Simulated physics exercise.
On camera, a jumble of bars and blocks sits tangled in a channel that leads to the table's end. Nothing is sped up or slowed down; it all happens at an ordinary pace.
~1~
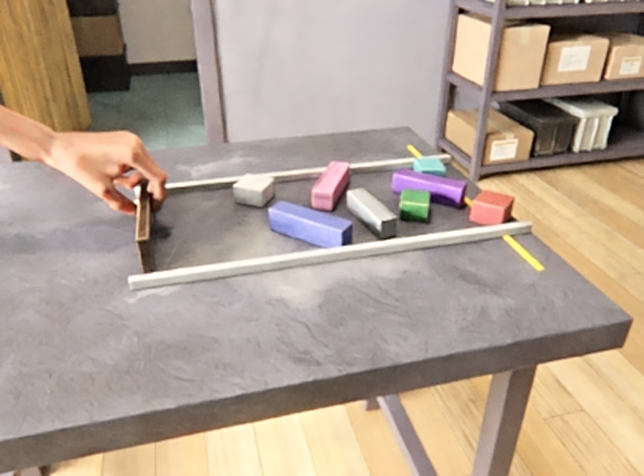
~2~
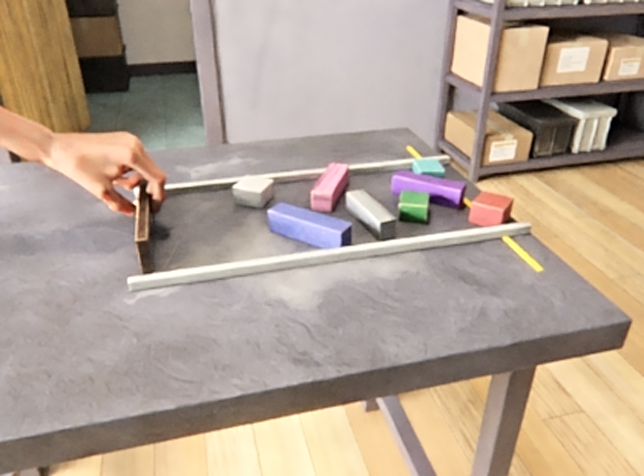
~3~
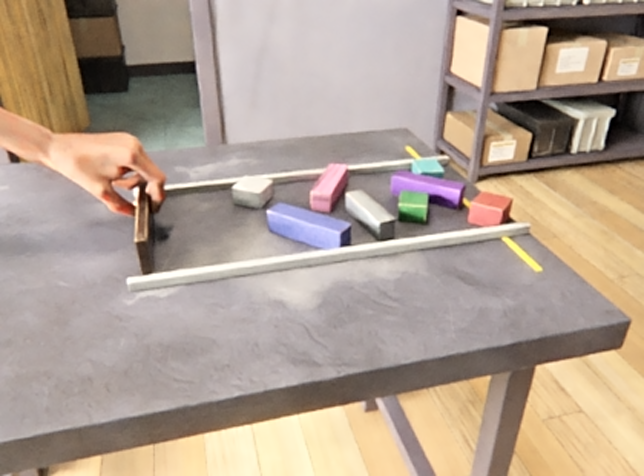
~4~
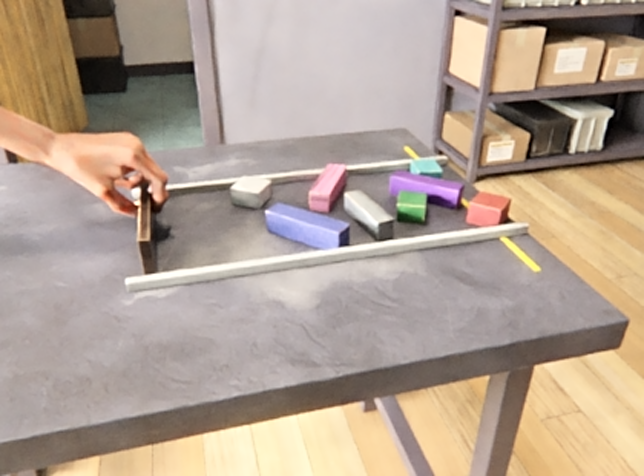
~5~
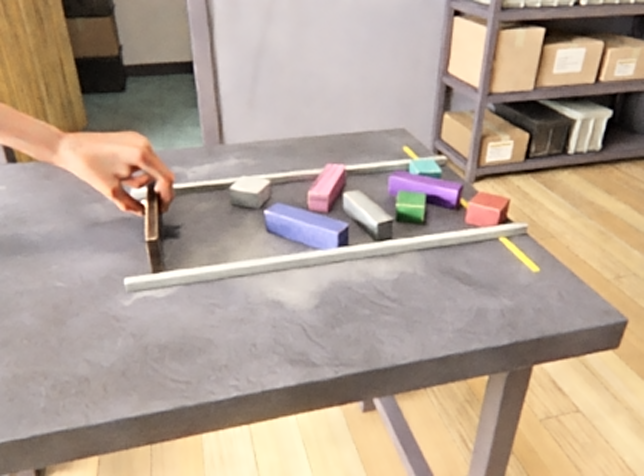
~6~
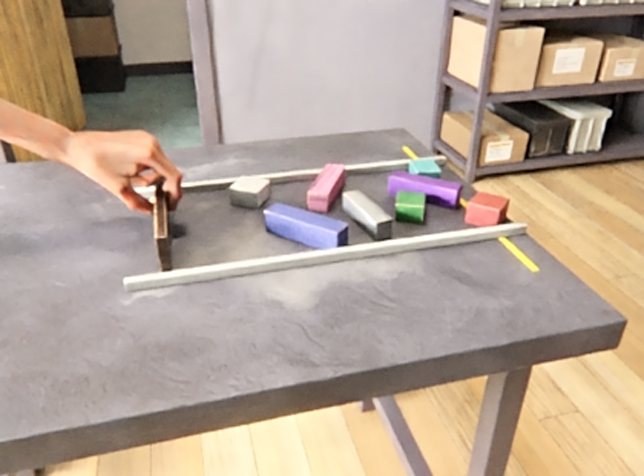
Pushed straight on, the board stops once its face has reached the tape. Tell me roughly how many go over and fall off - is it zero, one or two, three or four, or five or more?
Roughly five or more fall off.
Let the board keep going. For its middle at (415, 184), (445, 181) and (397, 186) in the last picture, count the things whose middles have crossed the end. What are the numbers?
The counts: 1, 4 and 0.
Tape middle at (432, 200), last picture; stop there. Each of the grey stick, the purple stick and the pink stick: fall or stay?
Starting with the grey stick, it keeps its place, then the purple stick ends up falling, then the pink stick keeps its place.
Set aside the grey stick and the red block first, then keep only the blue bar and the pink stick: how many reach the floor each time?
In order, the numbers are 4 and 4.
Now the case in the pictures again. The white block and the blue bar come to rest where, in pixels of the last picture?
You'll find the white block at roughly (446, 165) and the blue bar at roughly (486, 204).
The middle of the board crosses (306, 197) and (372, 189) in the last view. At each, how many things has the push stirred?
Counts: 3, 7.
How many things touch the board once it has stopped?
In total, 2.
Soon after, none off yet; red block at rest near (488, 210); turquoise block at rest near (424, 172); purple stick at rest near (424, 189).
After that, none off yet; red block at rest near (494, 211); turquoise block displaced about its own width near (455, 166); purple stick displaced about its own width near (473, 186).
In the end, the number that fall off is five or more; gone, pink stick, grey stick, green block, purple stick, turquoise block and red block.
